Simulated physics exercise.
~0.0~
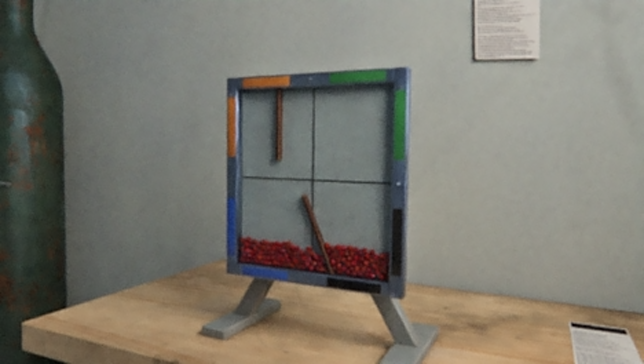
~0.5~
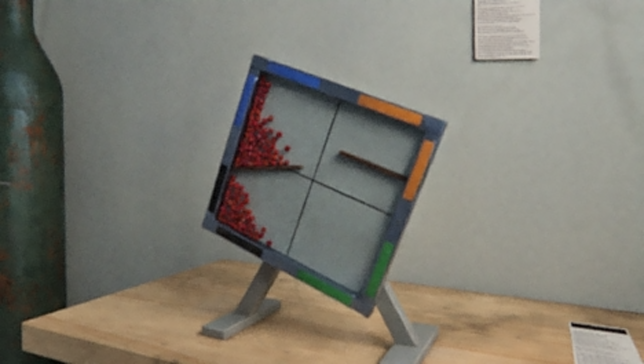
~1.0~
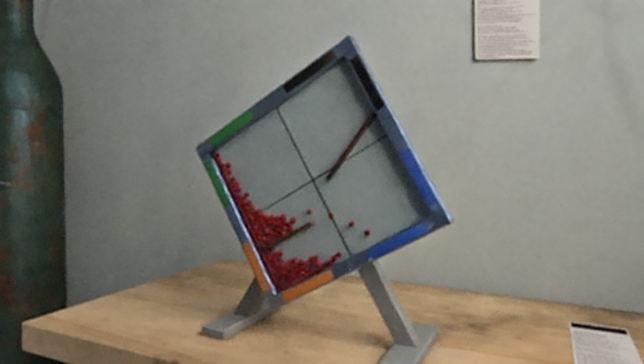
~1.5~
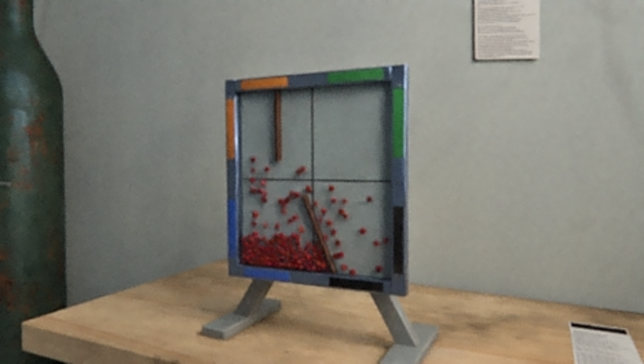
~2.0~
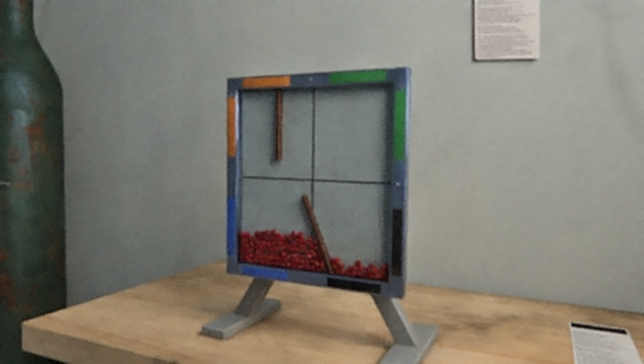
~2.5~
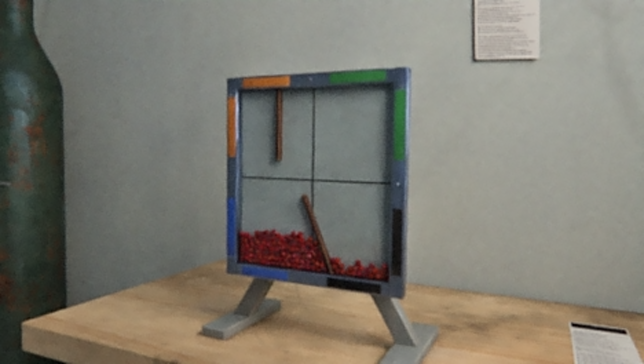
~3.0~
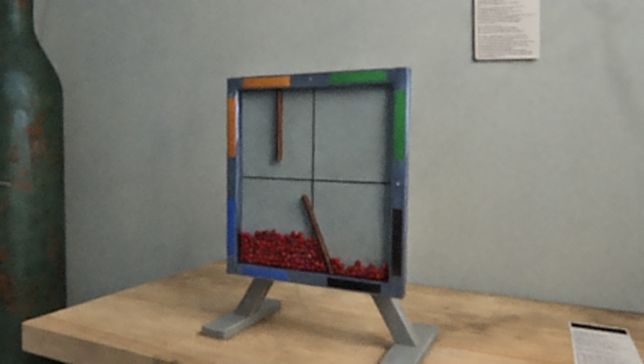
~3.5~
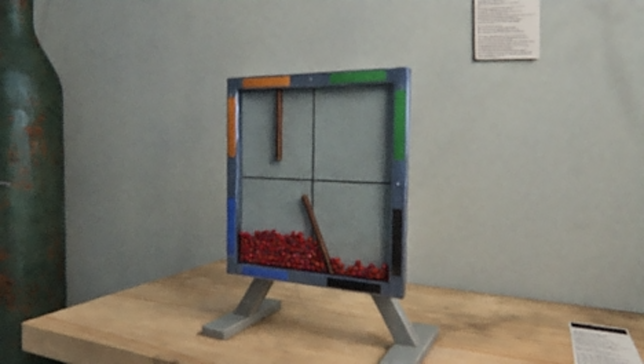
On a wooden table against a plain grey wall, seen by a still camera from slightly to one side, a thin square case stands upright on two grey legs. Orange, green, blue and black tape marks its corners, two brown bars sit inside, and red beads lie in a shallow layer along the bottom. The case turns, carrying beads up the left side, and they spill downward as it keeps rotating. It comes back upright while beads scatter and drop through the lower half. They settle motionless, heaped deeper in the blue quarter than the black, with orange and green empty.
